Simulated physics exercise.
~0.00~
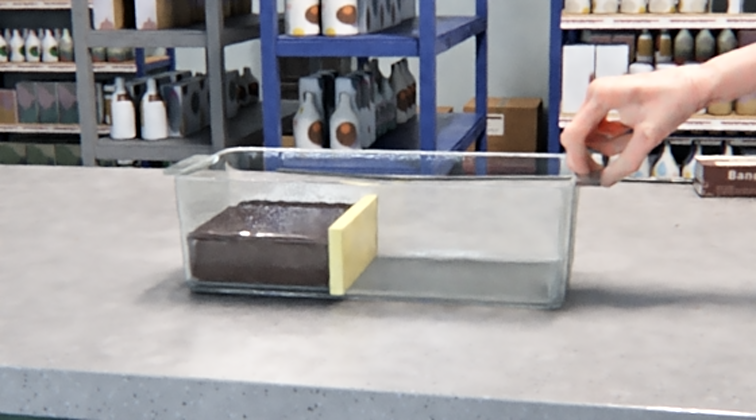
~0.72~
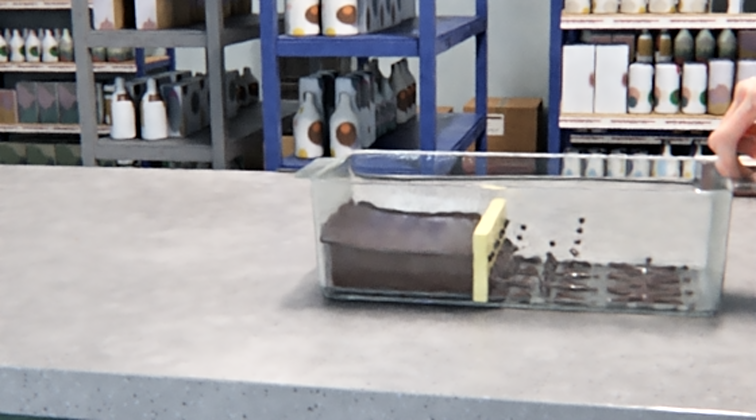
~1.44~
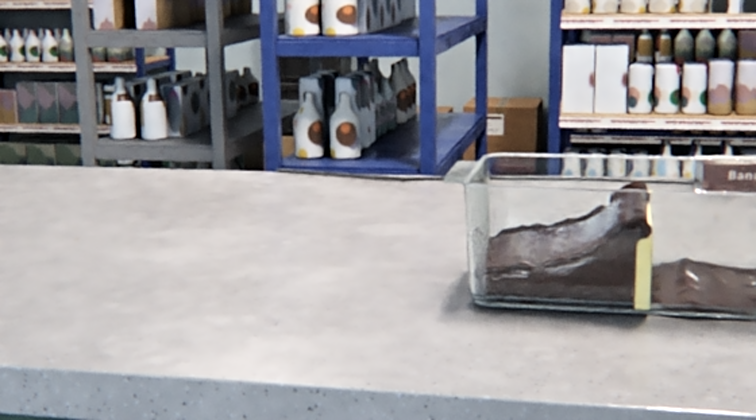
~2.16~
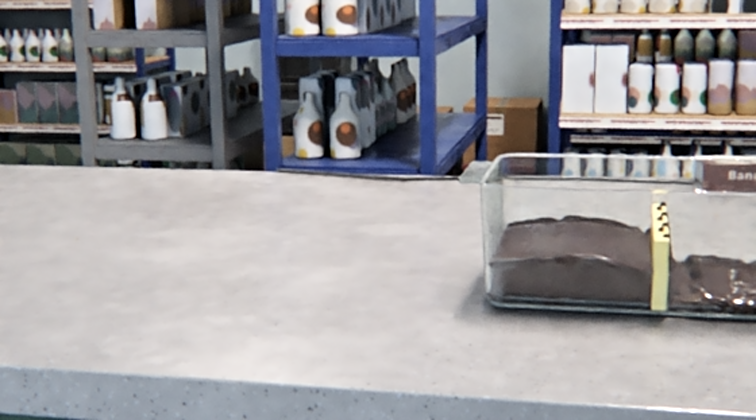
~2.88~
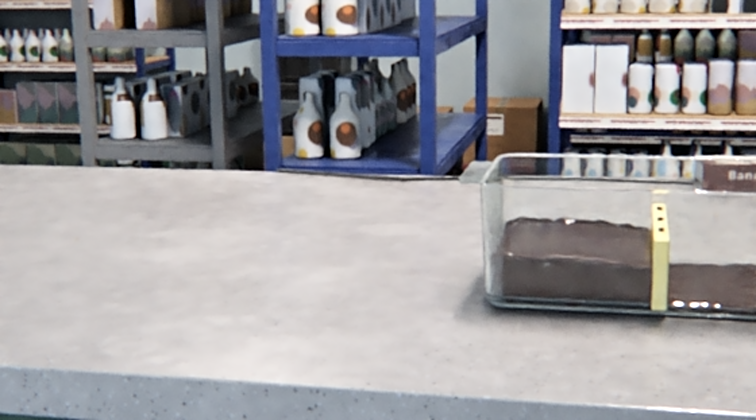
A hand pulls a clear box right, and dark coffee sloshes past the yellow divider and settles.
